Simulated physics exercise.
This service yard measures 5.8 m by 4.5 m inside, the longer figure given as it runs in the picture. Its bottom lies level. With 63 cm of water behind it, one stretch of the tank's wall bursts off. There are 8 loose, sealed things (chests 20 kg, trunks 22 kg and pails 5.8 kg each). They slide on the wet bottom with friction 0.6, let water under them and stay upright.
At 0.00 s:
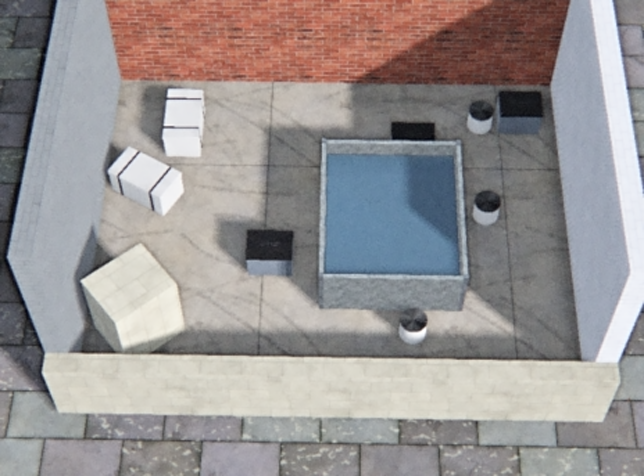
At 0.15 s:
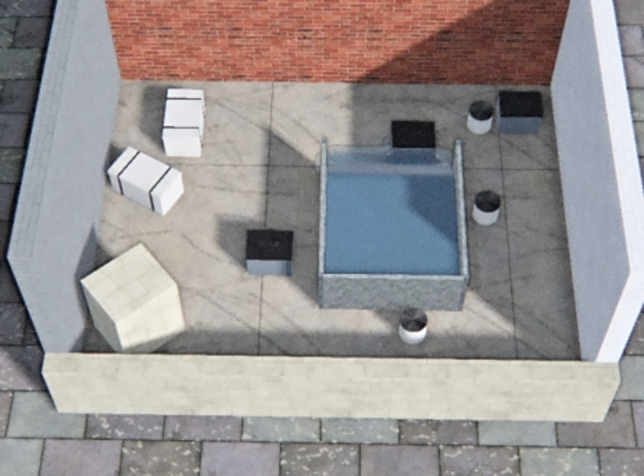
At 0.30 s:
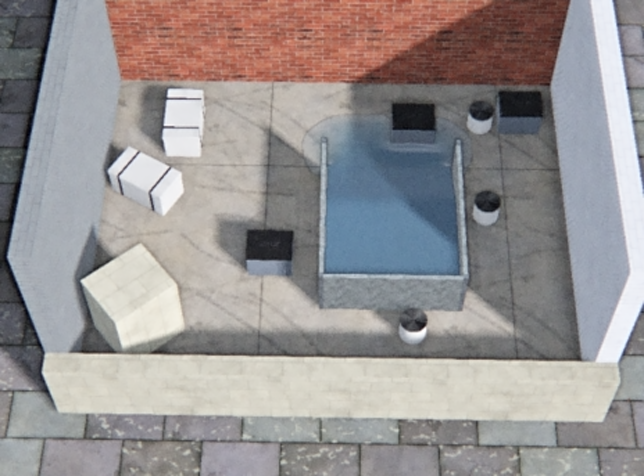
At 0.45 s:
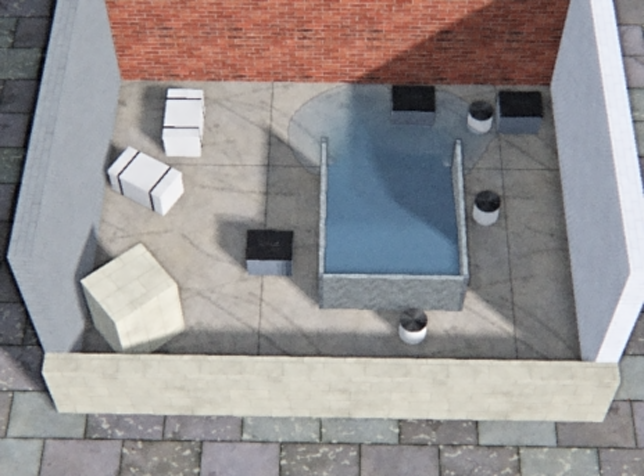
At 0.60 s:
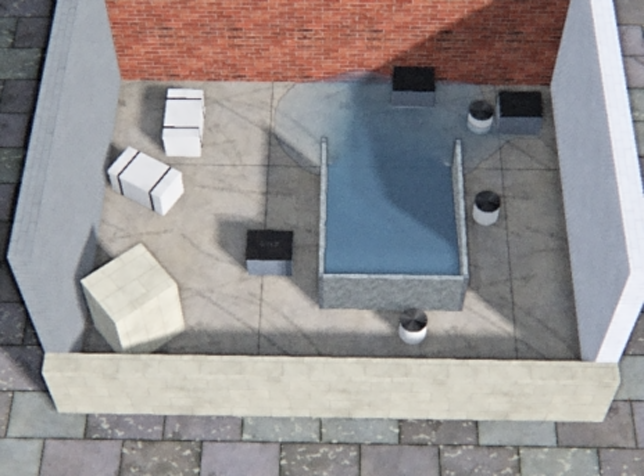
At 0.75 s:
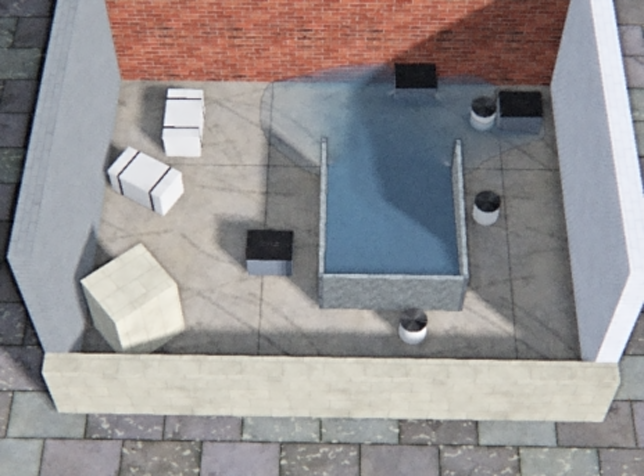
Walled yard with a raised tank losing its far side, water spreading toward the brick wall and pushing a dark-topped box back.
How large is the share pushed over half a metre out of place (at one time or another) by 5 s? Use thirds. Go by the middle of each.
It is two thirds or above.
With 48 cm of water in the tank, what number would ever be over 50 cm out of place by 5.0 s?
Then 6.
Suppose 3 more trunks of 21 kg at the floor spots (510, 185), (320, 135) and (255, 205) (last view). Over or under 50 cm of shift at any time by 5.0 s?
In turn: Over, past it, short of it.
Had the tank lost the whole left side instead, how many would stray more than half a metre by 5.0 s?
In that case 5 of them.
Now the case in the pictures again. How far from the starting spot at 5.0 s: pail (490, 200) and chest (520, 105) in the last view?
In turn: 200 cm, 350 cm.
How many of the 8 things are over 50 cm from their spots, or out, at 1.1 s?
1 of them.
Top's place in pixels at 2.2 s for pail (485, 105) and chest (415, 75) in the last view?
Near (538, 115) and (516, 80).
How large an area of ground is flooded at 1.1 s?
About 8.5 m2.
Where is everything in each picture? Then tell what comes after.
The first picture shows a chest at (413, 135) rests on the ground; a pail at (481, 110) rests on the ground; 2.9 m2 under water; 0 of 8 have shifted.
The second picture shows a chest at (413, 133), on the bottom; a pail at (481, 110), on the bottom; water covers 3.7 m2; 0 of 8 have shifted.
The third picture shows a chest at (414, 116), on the bottom, 29 cm from its start; a pail at (481, 110), on the bottom; water covers 4.7 m2; 1 of 8 have shifted.
The fourth picture shows a chest at (414, 97), on the bottom, 62 cm from its start; a pail at (481, 110), on the bottom; 6.0 m2 under water; 1 of 8 have shifted.
The fifth picture shows a chest at (414, 78) rests on the ground, 96 cm from its start; a pail at (482, 110) rests on the ground; 7.0 m2 under water; 1 of 8 have shifted.
The sixth picture shows a chest at (415, 75) rests on the ground, 100 cm from its start; a pail at (484, 107), on the bottom, 7 cm from its start; water covers 7.5 m2; 2 of 8 have shifted.
After 1.1 s 1 of 8 are over 50 cm from their spots; 2 afloat.
After 2.2 s 3 of 8 are over 50 cm from their spots; 3 afloat.
After 3.5 s 6 of 8 are over 50 cm from their spots; 2 afloat.
After 5.0 s 6 of 8 are over 50 cm from their spots, and 6 have been at some point; 3 afloat.
